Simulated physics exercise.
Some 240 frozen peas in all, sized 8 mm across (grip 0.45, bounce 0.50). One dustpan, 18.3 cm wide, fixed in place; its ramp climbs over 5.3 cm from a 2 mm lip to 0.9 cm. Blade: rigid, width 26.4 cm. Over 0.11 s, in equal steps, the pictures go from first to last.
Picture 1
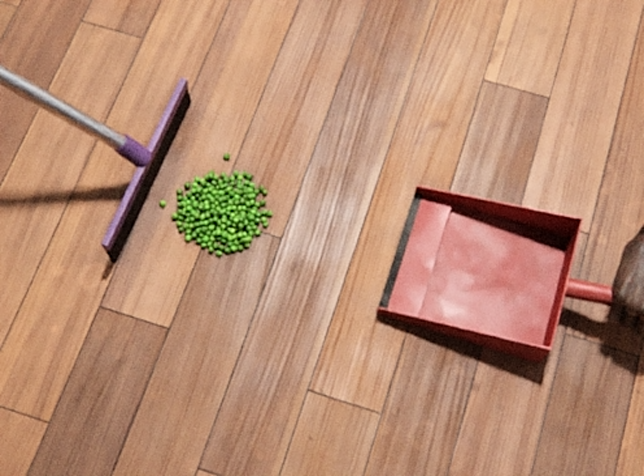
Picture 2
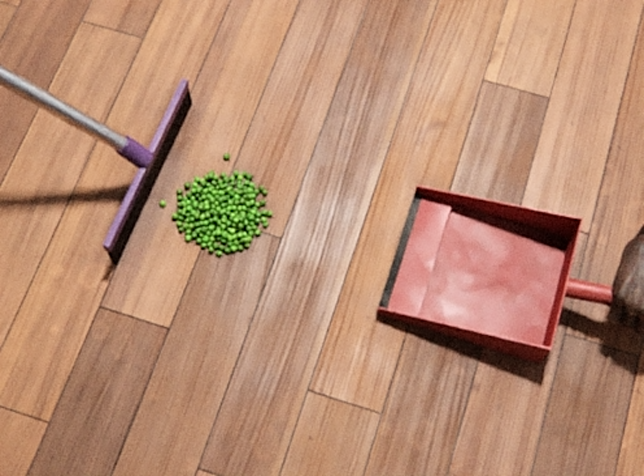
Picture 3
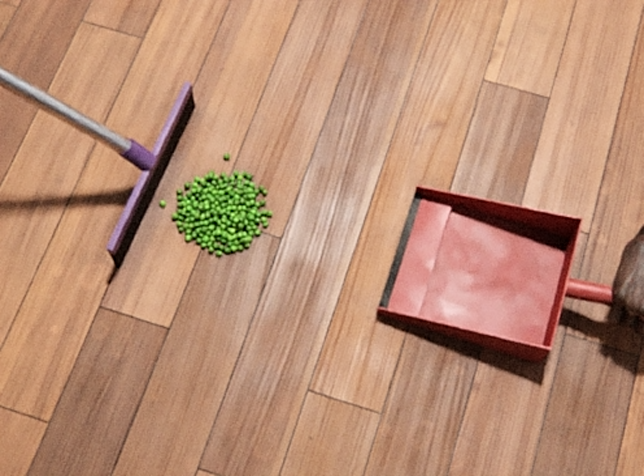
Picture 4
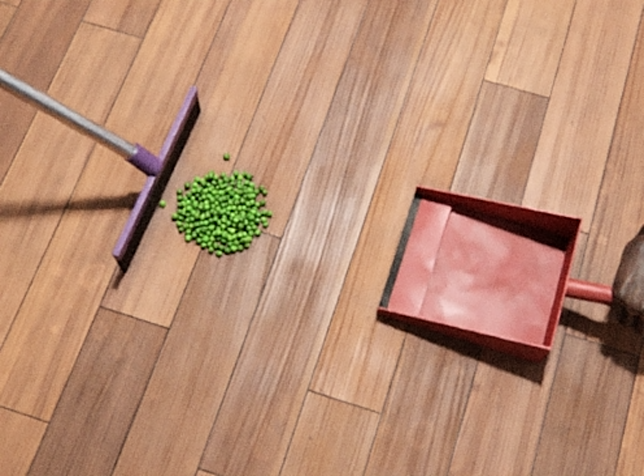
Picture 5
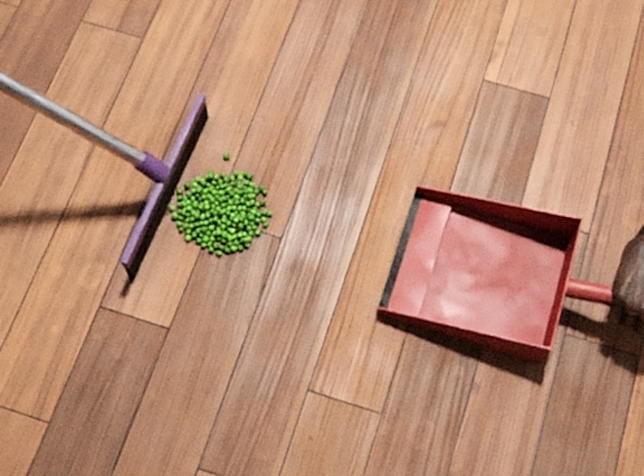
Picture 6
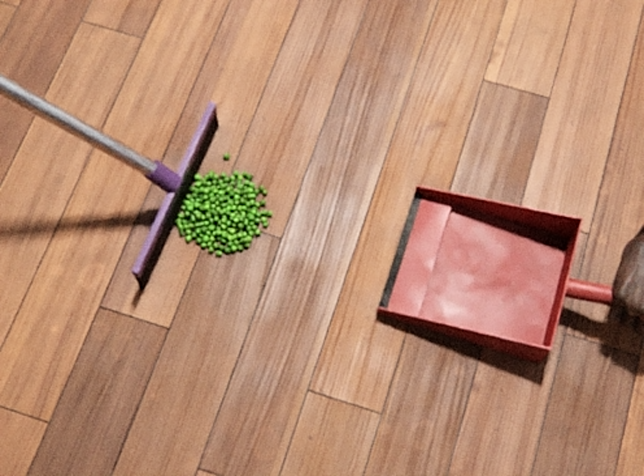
The video shows a purple squeegee-like blade on a grey handle moving slowly rightward across a wooden floor and pressing into the left edge of a pile of green peas, while a gloved hand holds a red dustpan still.
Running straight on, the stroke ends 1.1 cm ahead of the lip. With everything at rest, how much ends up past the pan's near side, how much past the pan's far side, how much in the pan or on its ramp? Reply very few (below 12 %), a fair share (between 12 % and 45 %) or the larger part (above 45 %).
Near side - a fair share; far side - very few; pan - a fair share.
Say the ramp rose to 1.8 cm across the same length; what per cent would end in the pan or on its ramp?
I'd expect close to 30 per cent.
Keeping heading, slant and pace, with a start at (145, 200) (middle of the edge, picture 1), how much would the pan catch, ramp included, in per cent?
Close to 20 in a hundred.
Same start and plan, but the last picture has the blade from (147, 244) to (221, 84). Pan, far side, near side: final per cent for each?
The pan gets 30, the far side 20 and the near side 15.
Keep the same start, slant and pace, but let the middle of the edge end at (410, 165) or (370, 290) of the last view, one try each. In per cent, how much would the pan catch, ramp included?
Some 35 and 50 per cent.
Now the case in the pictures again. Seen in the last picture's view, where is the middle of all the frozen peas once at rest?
Somewhere around (444, 316) in the final frame.
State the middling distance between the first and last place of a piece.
That distance is around 36 cm.
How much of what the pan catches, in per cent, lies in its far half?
Share: Approx. 10 %.
Then, 0.17 s after the last picture, middle of the blade 15 cm from the lip; 0 % over the lip, far side 0 %, near side 20 %.
Then, 0.28 s after the last picture, middle of the blade 5 cm from the lip; 0 % over the lip, far side 5 %, near side 35 %.
Then, 0.52 s after the last picture, middle of the blade 2 cm from the lip; 35 % over the lip, far side 5 %, near side 40 %.
In the end, near side 40 %, far side 5 %, pan 30 %, in front of the lip or behind the blade 20 %.
